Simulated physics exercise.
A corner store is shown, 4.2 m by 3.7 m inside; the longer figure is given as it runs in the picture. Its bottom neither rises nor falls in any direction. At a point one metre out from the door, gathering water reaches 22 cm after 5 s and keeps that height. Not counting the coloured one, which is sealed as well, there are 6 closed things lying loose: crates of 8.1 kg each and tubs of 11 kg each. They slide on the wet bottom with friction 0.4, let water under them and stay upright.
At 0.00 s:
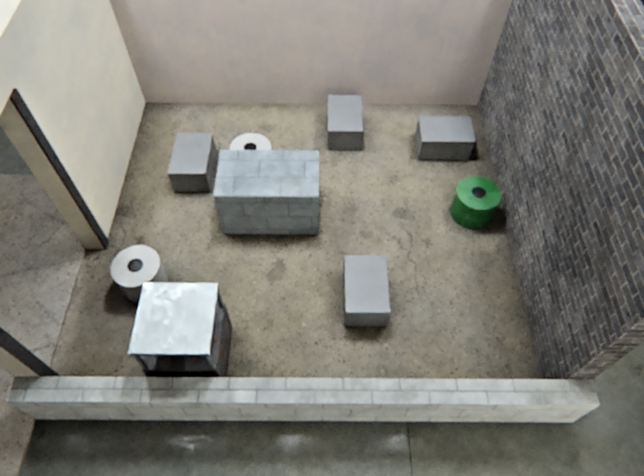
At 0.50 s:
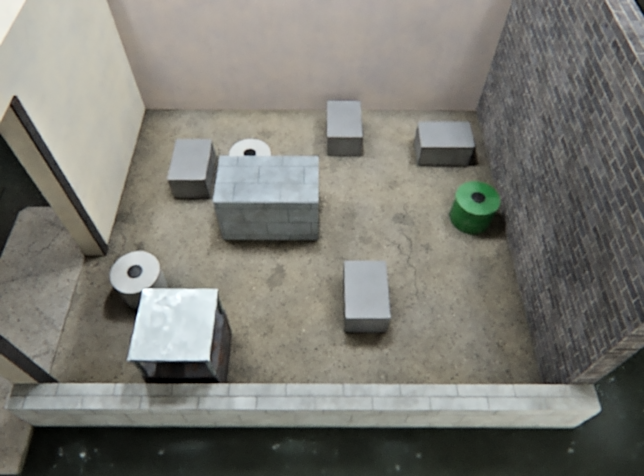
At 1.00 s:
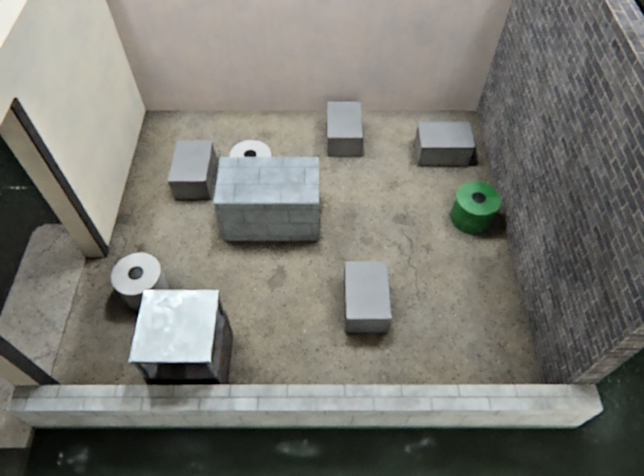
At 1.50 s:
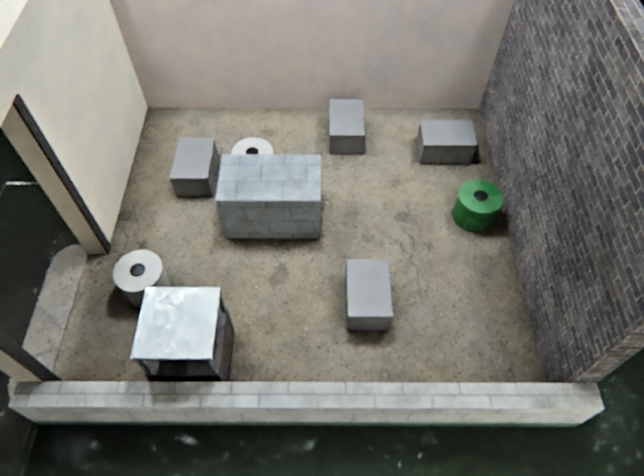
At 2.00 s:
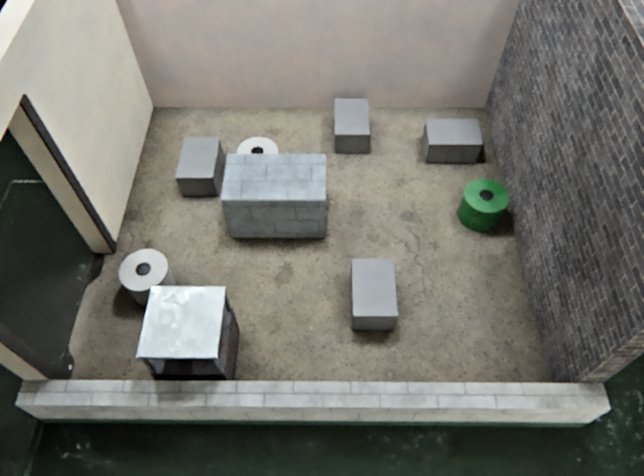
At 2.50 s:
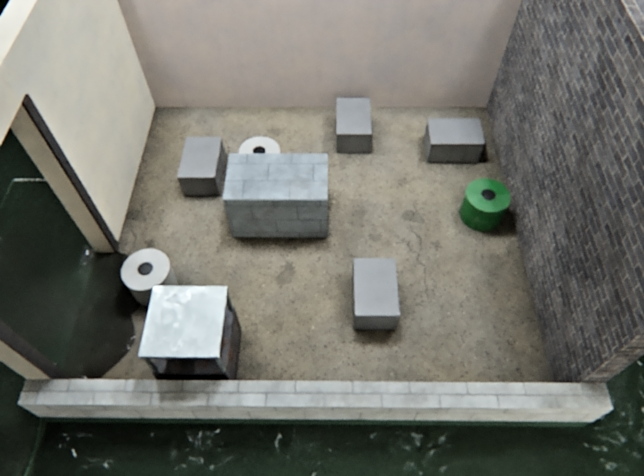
A large grey block sat among smaller grey boxes, pale tubs and a green tub, none of which moved, while dark water spread outside and crept through the left doorway onto the floor.
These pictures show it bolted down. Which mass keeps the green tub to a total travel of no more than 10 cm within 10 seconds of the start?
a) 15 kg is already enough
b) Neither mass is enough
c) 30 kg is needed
The answer is c.
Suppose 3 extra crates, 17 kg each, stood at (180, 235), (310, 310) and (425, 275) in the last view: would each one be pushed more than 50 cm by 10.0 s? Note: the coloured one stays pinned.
Taking them in order, the first is beyond the line, the second beyond the line and the third beyond the line.
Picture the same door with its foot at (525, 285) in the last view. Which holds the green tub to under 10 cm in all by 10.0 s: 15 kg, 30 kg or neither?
Under that setup, the light option succeeds.
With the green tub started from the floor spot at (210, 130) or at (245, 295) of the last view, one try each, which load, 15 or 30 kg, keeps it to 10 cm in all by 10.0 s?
Try by try, must use the heavier; no option works.
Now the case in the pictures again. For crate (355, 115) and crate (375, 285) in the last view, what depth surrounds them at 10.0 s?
Depth approx. 7 cm / 12 cm.
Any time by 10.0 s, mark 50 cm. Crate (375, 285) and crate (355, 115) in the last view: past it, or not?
In turn: Beyond, below.
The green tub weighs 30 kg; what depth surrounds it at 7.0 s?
About 4 cm.
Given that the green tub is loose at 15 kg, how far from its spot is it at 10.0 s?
Close to 80 centimetres.
After 3.5 s the green tub would be 0 cm from its start with 15 kg and 0 cm from its start with 30 kg; 0 cm of water round it then.
After 4.5 s the green tub would be 0 cm from its start with 15 kg and 0 cm from its start with 30 kg; 0 cm of water round it then.
After 7.0 s the green tub would be 0 cm from its start with 15 kg and 0 cm from its start with 30 kg; 4 cm of water round it then.
After 10.0 s the green tub would be 72 cm from its start with 15 kg and 0 cm from its start with 30 kg; 8 cm of water round it then.
